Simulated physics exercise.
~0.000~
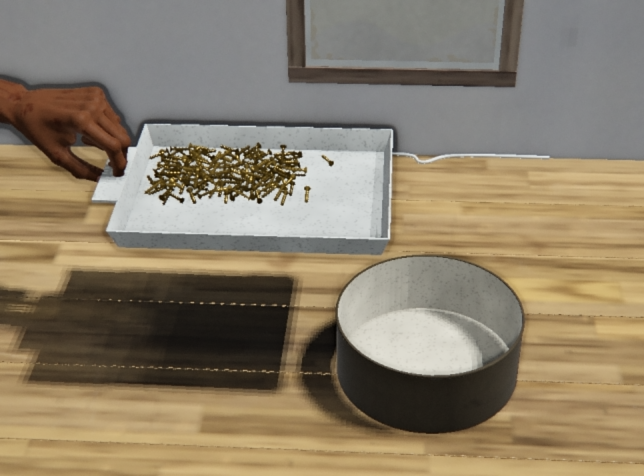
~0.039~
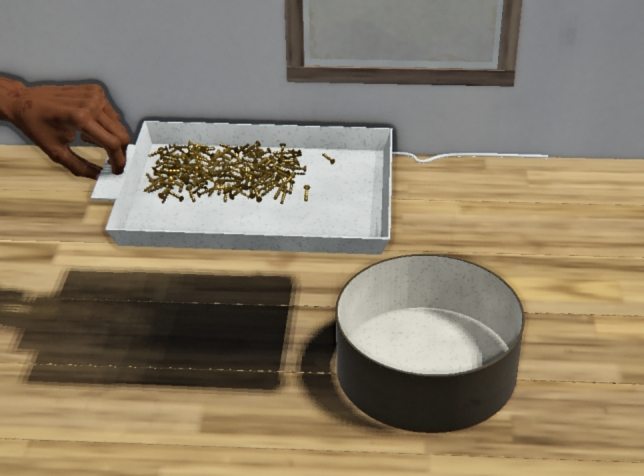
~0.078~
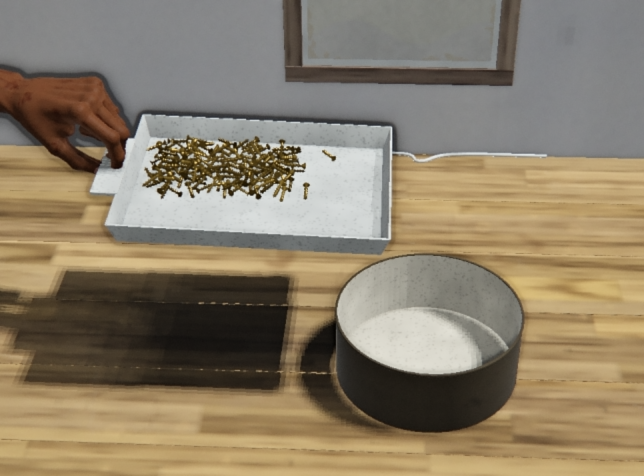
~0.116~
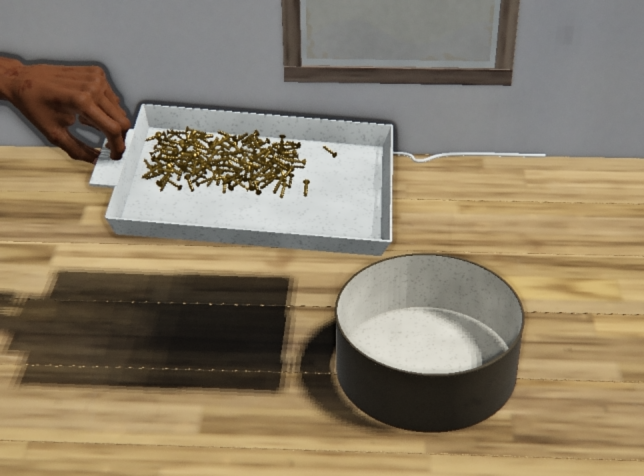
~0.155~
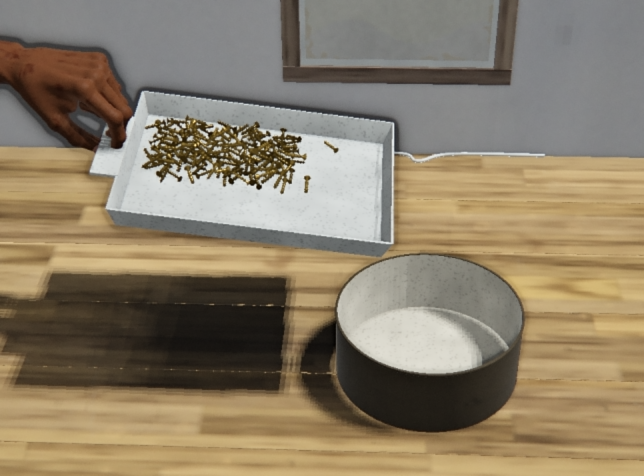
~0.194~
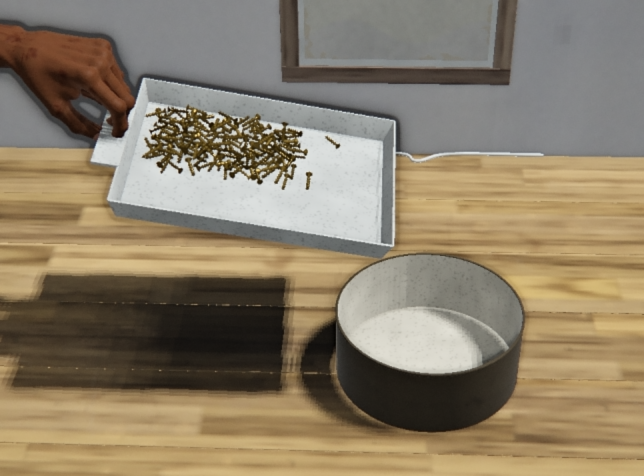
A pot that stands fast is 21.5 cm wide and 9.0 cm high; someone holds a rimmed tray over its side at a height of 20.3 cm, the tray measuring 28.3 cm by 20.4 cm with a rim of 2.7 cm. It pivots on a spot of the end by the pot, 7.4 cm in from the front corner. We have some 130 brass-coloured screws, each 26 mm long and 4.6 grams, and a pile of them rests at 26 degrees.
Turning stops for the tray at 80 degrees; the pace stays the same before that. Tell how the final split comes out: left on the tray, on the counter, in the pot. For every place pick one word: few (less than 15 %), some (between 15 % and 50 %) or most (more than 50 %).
Left on the tray gets few, counter gets few, pot gets most.
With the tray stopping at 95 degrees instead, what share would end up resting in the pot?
In that case some 100 per cent.
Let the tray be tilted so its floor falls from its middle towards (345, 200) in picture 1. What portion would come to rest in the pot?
Roughly 45 % of the pieces.
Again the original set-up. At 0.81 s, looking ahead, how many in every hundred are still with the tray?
About 70 per cent.
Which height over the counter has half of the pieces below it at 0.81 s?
Median height: Approx. 20 cm.
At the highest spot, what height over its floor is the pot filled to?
I'd put it at close to 2.5 centimetres.
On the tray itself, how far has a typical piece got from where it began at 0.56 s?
Roughly 6 cm.
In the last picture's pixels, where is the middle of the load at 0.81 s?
Around (396, 248).
After 0.56 s, tilt 45 degrees; the tray holds 100 %, the pot 0 %.
After 0.81 s, tilt 67 degrees; the tray holds 70 %, the pot 0 %.
After 1.17 s, tilt 80 degrees; the tray holds 15 %, the pot 80 %.
By 2.2 s all is still; tray 5 %, counter 0 %, pot 95 %.
